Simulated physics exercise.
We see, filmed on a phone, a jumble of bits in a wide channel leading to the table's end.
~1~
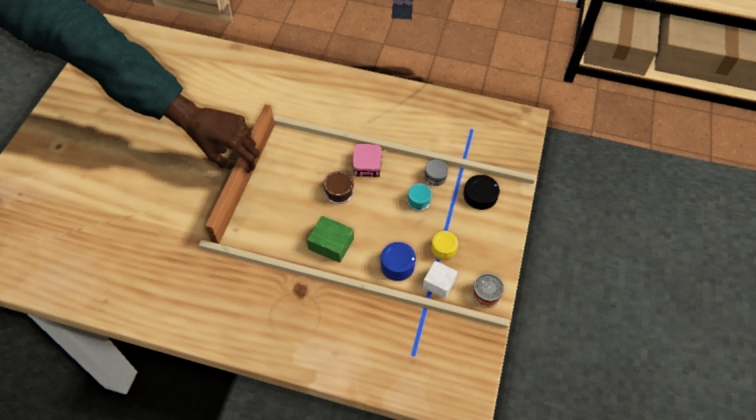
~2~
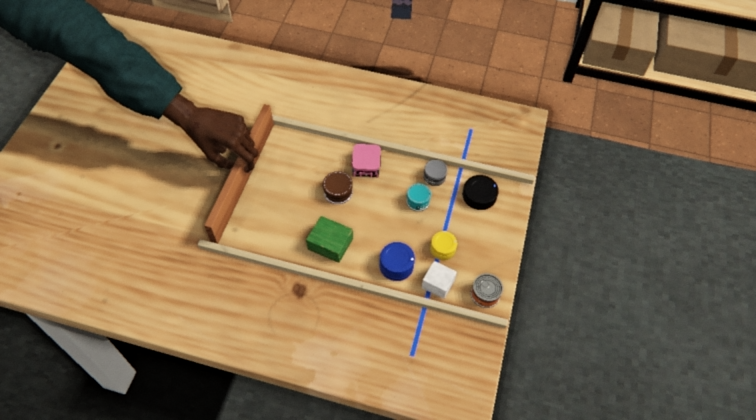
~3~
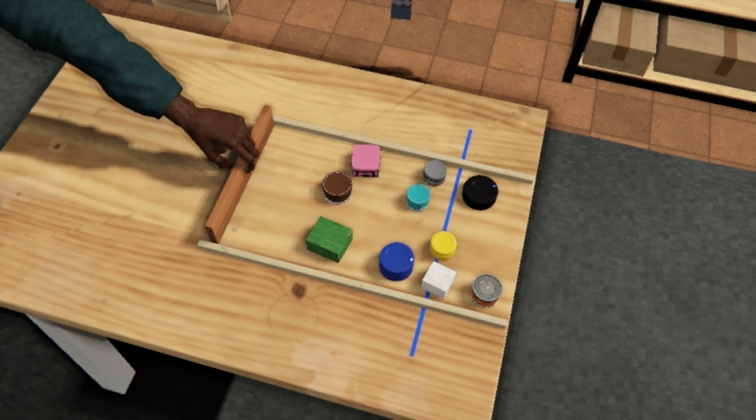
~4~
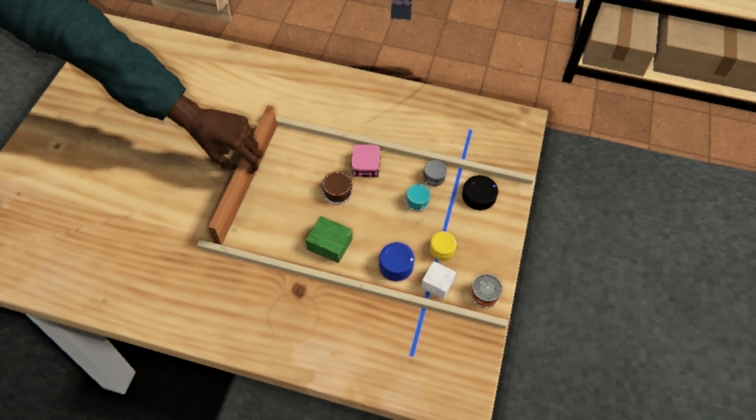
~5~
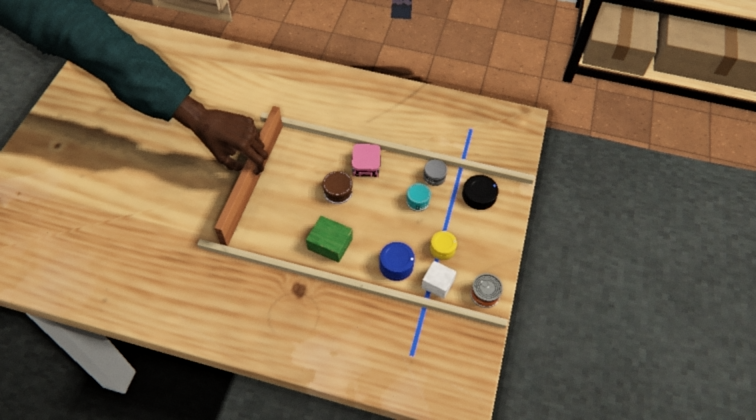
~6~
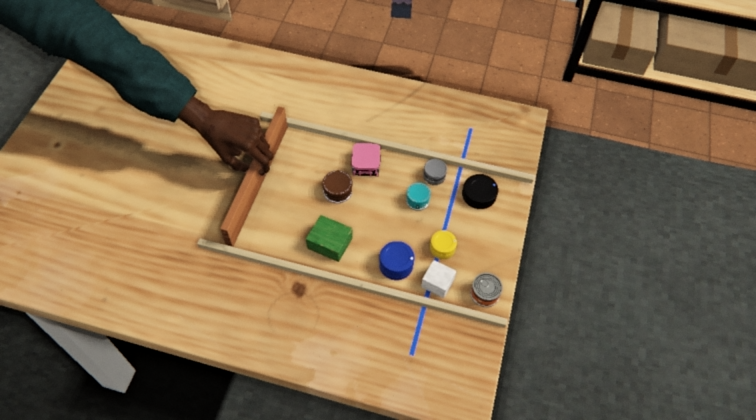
The clip opens on a hand holding a reddish wooden board upright across a channel on a wooden table, with small colourful lids, tubs and blocks scattered near a blue tape line. The board stays nearly still at first, then the hand slides it slightly right, without touching the objects, which remain in place.
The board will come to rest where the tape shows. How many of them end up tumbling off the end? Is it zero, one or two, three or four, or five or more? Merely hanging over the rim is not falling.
It will be one or two.
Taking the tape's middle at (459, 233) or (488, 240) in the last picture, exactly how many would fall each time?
The first gives 2 and the second gives 6.
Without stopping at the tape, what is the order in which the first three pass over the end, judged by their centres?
Order, earliest first: Orange tin, white block, black lid.
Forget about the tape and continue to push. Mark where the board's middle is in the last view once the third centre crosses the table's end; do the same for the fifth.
The middle sits near (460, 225) at the first moment and near (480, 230) at the second.
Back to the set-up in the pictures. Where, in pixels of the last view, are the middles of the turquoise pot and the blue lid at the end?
Near (487, 210) and (486, 285).
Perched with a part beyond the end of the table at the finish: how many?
2.
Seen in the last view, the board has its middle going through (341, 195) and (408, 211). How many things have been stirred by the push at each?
Moved so far: 3, later 10.
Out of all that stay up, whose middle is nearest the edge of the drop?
The white block.
Early on, none off yet; orange tin at rest near (486, 290); black lid at rest near (480, 192); white block at rest near (439, 279).
A while later, none off yet; orange tin travelled about its own width near (506, 296); black lid moving near (486, 194); white block travelled about its own width near (476, 291).
Finally, the number that fall off is one or two; lost, orange tin.
